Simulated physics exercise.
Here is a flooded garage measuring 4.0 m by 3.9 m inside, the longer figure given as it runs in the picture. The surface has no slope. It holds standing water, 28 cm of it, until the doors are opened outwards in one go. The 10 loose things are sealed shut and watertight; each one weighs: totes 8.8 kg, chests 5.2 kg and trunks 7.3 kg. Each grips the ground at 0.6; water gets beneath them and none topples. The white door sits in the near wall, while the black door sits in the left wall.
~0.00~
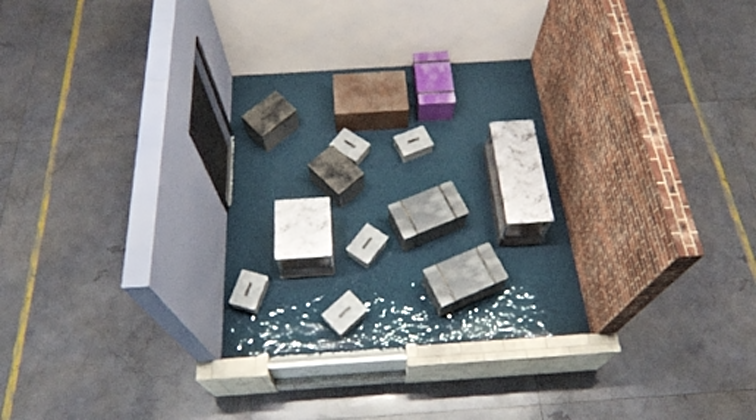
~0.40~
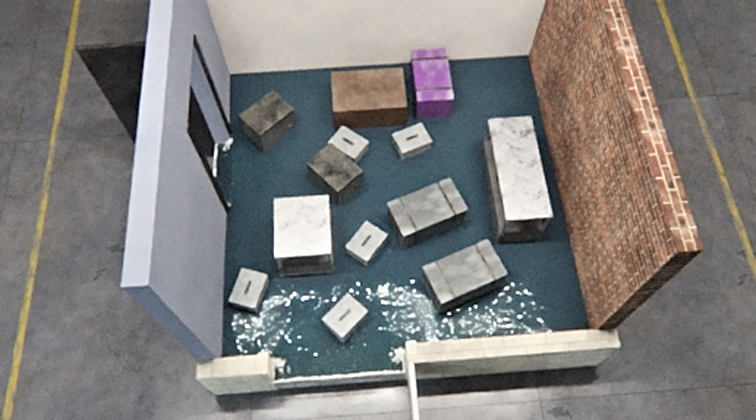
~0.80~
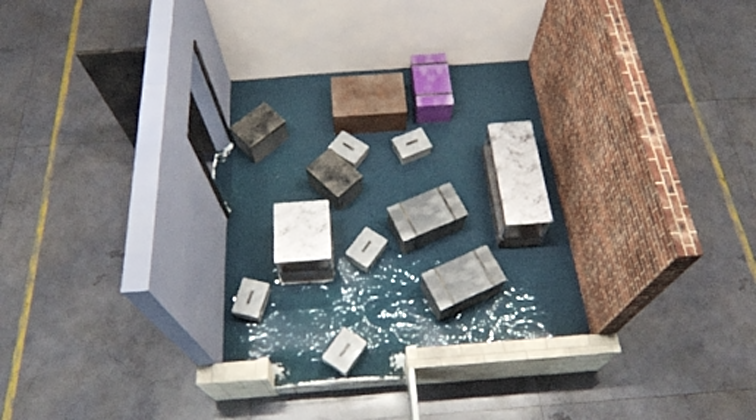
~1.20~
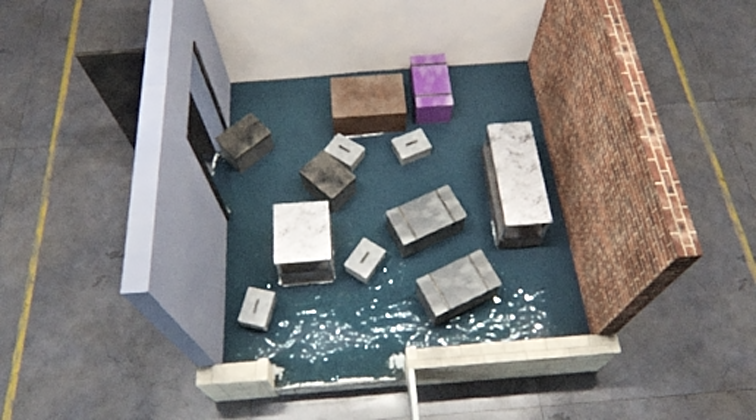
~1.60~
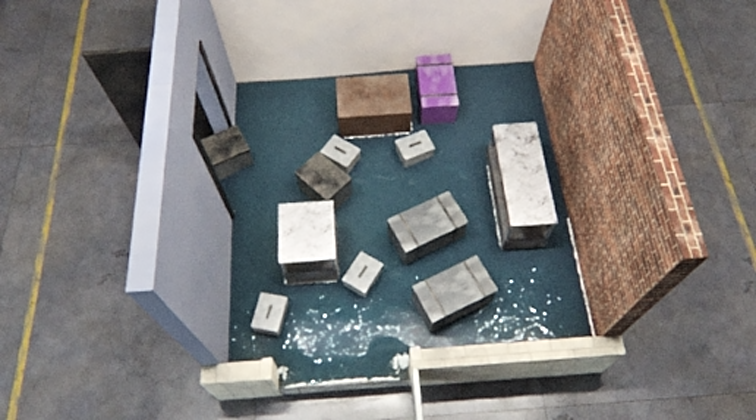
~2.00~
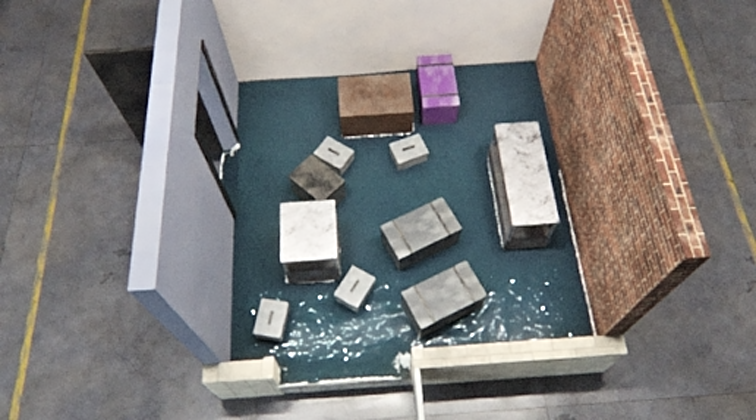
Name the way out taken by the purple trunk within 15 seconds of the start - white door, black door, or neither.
Way out: Neither one.
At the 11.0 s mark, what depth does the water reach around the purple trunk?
Depth approx. 9 cm.
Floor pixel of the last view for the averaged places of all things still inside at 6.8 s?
Averaged position, last view: Near pixel (359, 155).
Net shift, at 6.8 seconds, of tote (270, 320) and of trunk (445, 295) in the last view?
Going in turn, one is gone out and the other is washed out.
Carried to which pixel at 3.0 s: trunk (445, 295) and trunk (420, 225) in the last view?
Near (398, 319) and (401, 243).
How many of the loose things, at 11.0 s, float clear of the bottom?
The count is 1.
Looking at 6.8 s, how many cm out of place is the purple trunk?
Close to 40 cm.
After 3.0 s the purple trunk is near (428, 88), 0.2 m from its start, afloat; 2 of 10 are out; 8 afloat.
After 6.8 s the purple trunk is near (435, 111), 0.4 m from its start, afloat; 8 of 10 are out; 2 afloat.
After 11.0 s the purple trunk is near (394, 175), 1.4 m from its start, afloat; 9 of 10 are out; 1 afloat.
After 15.0 s the purple trunk is near (366, 198), 1.8 m from its start, afloat; 9 of 10 are out; 1 afloat.
